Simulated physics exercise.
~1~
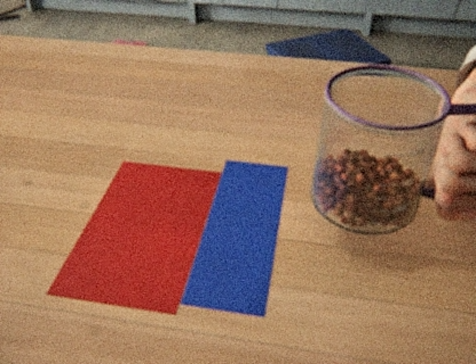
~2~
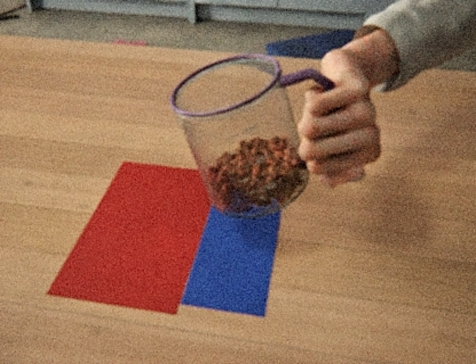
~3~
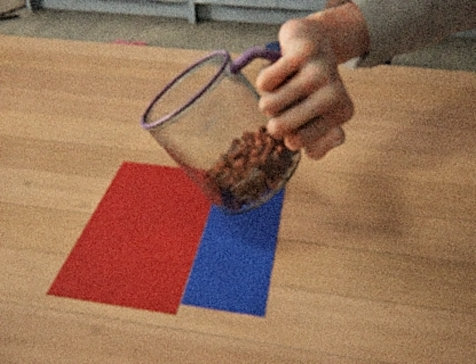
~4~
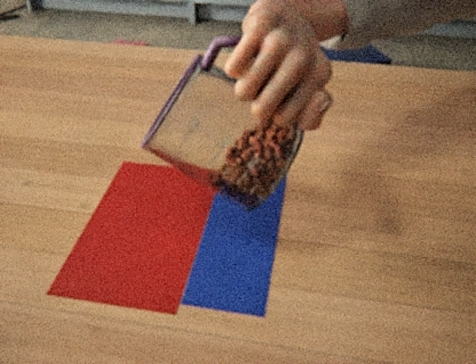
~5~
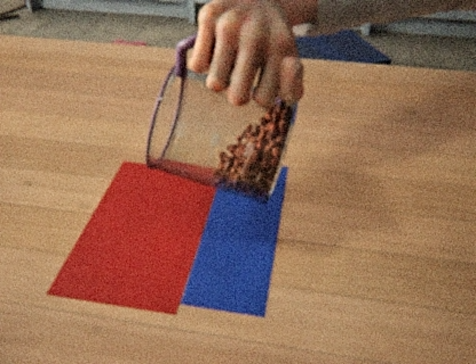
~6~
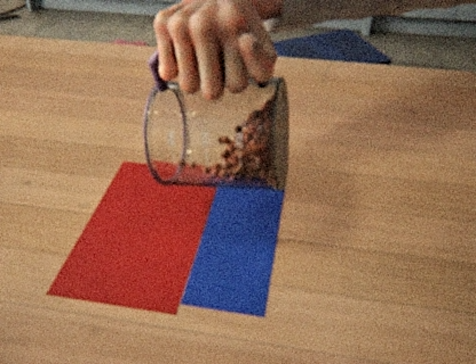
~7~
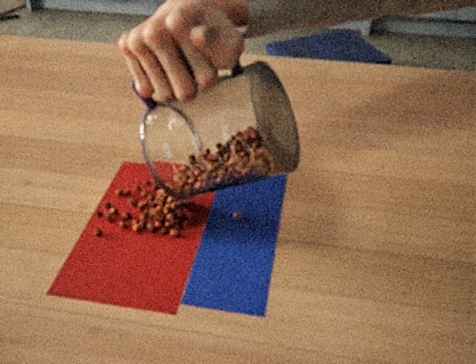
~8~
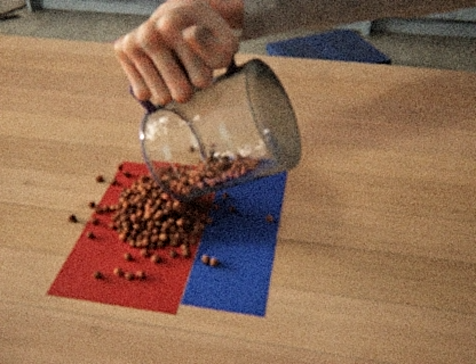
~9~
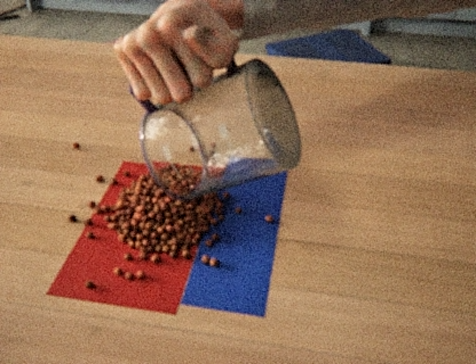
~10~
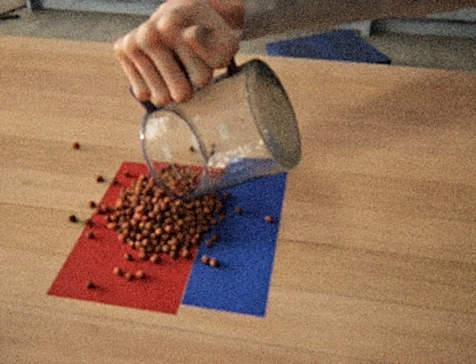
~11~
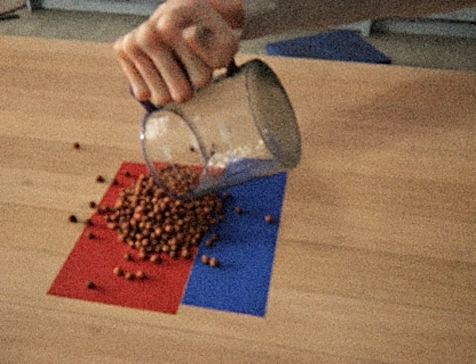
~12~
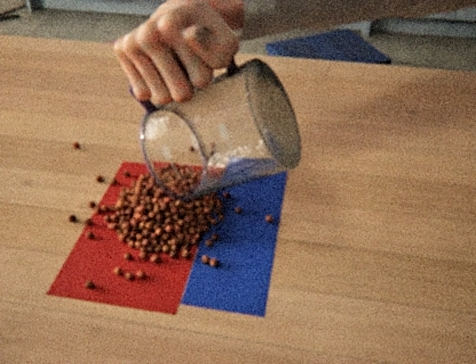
A hand moves a clear jug of brown pellets left, tips it, and pours them into a pile mostly on the red mat.
